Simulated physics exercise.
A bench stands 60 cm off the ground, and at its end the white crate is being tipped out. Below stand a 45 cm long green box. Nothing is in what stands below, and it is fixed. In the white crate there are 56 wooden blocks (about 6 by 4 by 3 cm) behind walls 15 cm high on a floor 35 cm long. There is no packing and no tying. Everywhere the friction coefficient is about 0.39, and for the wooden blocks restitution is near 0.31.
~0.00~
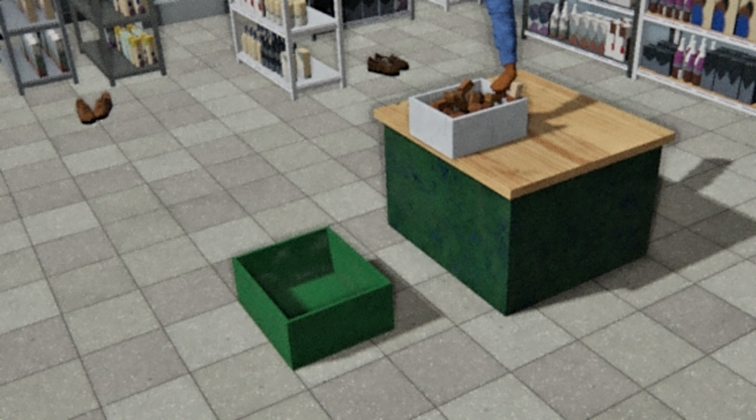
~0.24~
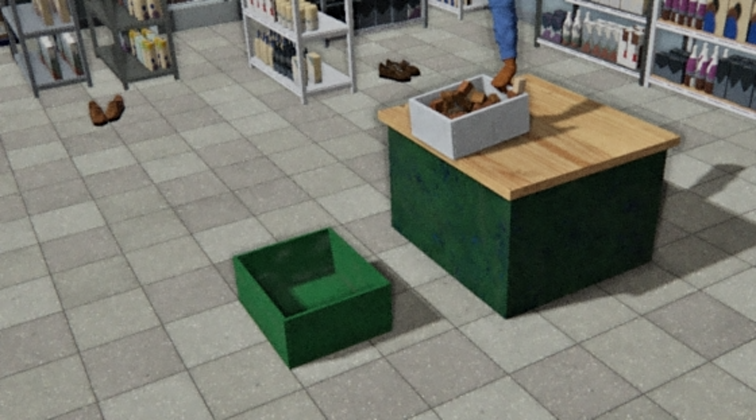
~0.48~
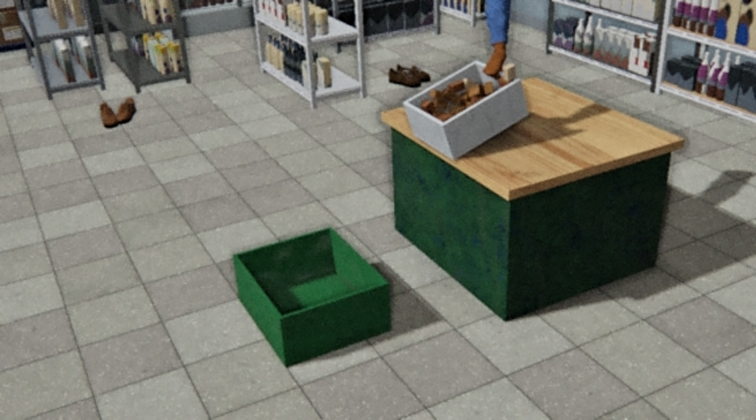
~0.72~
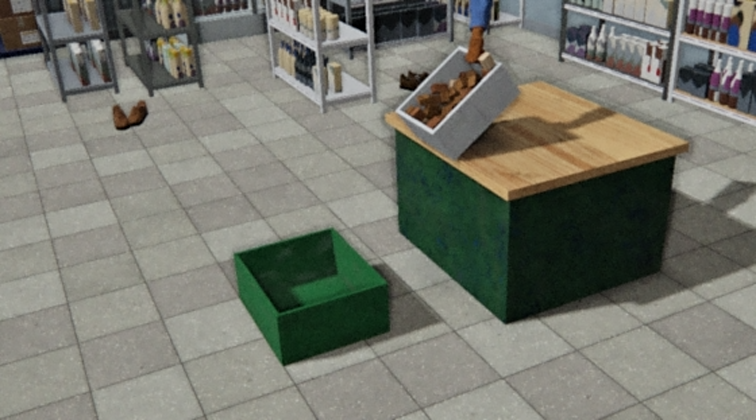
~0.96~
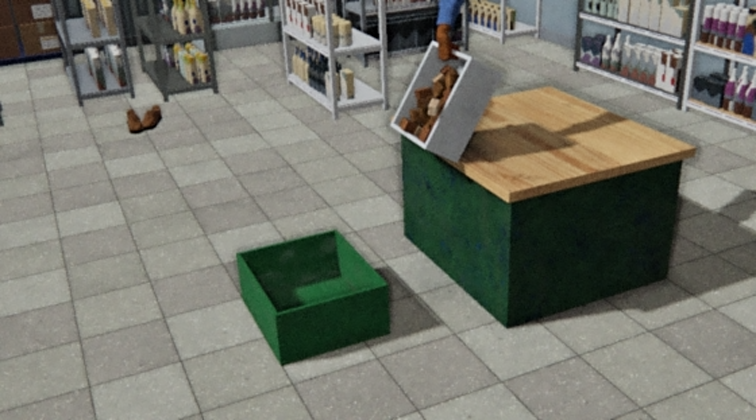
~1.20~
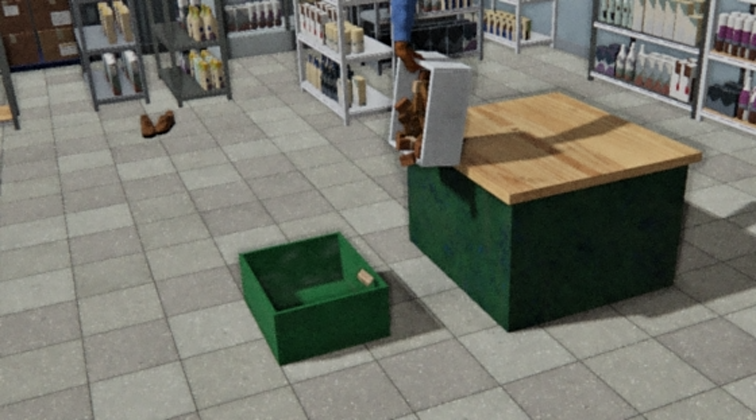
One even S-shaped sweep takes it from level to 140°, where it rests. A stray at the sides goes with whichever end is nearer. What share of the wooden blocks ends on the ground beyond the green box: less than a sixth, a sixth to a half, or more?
Below one sixth of the load, on the ground beyond the green box.
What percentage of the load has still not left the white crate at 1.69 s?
I'd estimate close to 55 in a hundred.
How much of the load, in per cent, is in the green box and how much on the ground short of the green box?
I'd put it at about 20 percent, then about 80 percent.
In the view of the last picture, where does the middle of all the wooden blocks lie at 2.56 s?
Somewhere about (378, 293) in pixels.
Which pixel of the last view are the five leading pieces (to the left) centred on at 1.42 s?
I'd say near (364, 229).
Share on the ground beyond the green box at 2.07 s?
0 %.
After 1.42 s, tilt 101°; 49 still in the white crate, 1 in the green box and 6 in the air.
After 1.69 s, tilt 122°; 32 still in the white crate, 5 in the green box, 5 on the ground short of the green box and 14 in the air.
After 2.07 s, tilt 139°; 11 in the green box, 32 on the ground short of the green box and 13 in the air.
Outcome (at 2.56 s), 11 in the green box and 45 on the ground short of the green box. Asked share, 0 of 56, 0 per cent.
